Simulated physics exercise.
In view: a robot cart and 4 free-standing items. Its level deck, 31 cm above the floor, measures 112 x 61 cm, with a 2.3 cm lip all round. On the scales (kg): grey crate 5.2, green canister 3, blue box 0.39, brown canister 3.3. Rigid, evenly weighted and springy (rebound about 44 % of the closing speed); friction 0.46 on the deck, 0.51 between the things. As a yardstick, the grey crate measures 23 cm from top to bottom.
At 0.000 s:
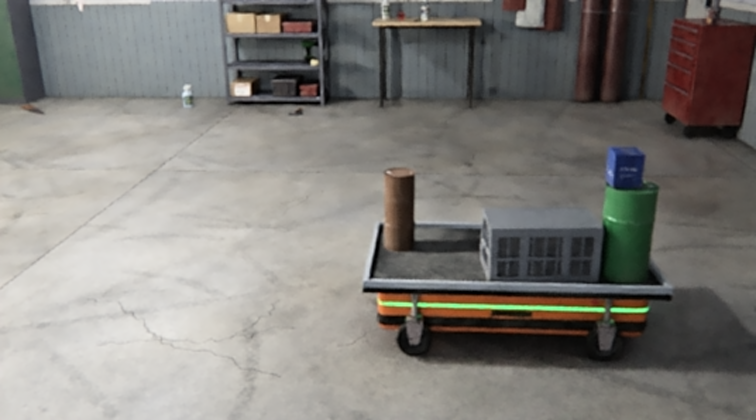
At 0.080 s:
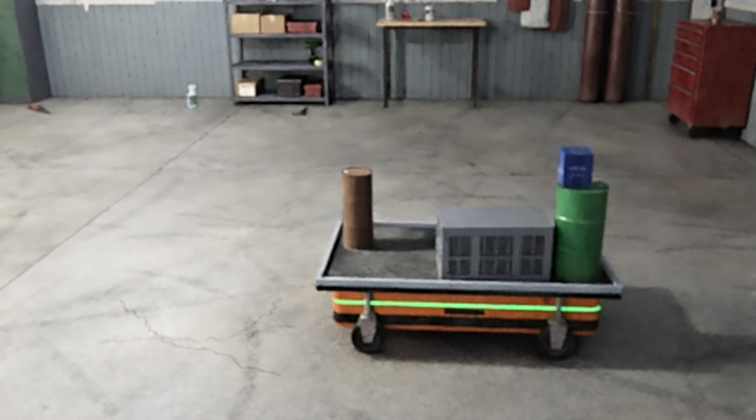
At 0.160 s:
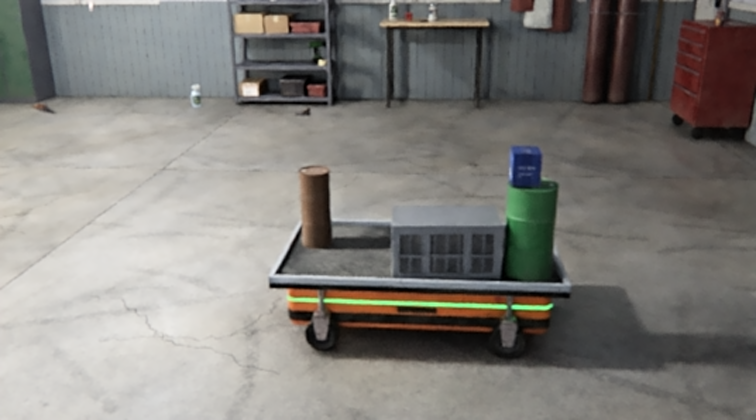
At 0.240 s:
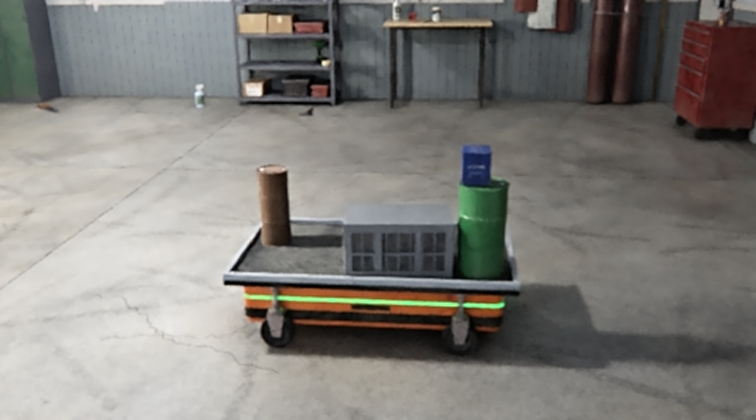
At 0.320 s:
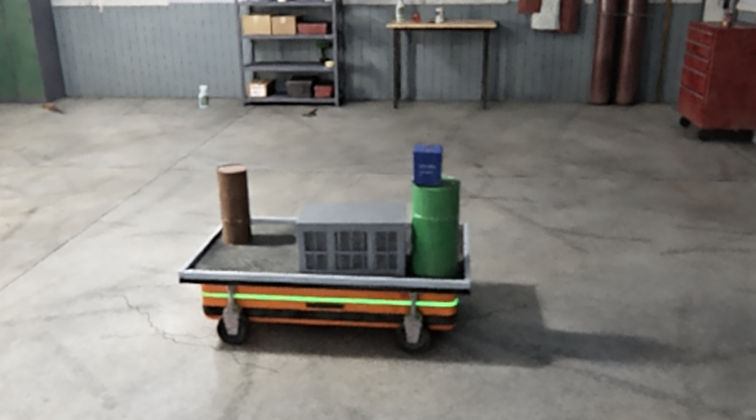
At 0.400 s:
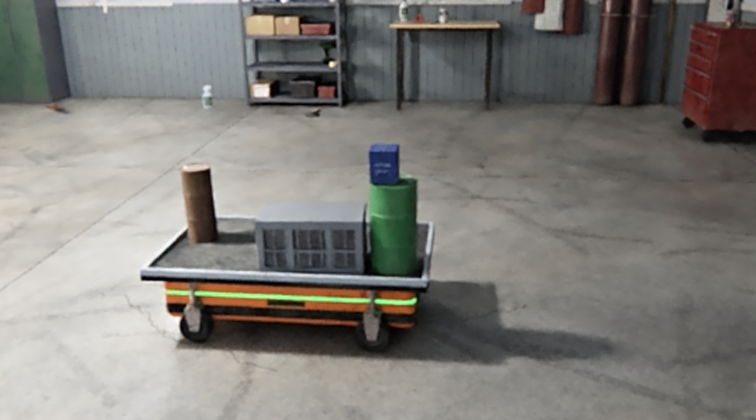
In a workshop with shelves and a red cabinet along the back, an orange robot cart rolls steadily from right to left across the concrete floor, carrying a brown canister, a grey crate, and a green canister topped by a blue box.
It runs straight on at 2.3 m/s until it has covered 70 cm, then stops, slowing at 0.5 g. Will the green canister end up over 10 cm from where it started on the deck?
The green canister holds its spot.
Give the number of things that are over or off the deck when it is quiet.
2 of them.
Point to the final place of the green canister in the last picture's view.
At about (310, 222).
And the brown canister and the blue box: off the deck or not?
The brown canister ends off the deck; the blue box ends on the deck.
After 0.70 s, 123 cm covered; green canister leaning 12° near (304, 218); brown canister leaning 29°; blue box leaning 12°.
After 0.90 s, 124 cm covered, stopped; brown canister now off the deck; green canister leaning 17° near (295, 217); blue box leaning 49°.
After 1.10 s, 124 cm covered, stopped; green canister leaning 5° near (306, 220); blue box on its side; grey crate slid 6 cm.
After 1.30 s, 124 cm covered, stopped; green canister leaning 5° near (314, 220); blue box on its side; grey crate slid 6 cm.
At rest (2.4 s), off the deck, brown canister; tipped over on the deck, blue box; the other 2 in place, give or take 10 cm. Seen from the same camera at the end, green canister near (310, 222).
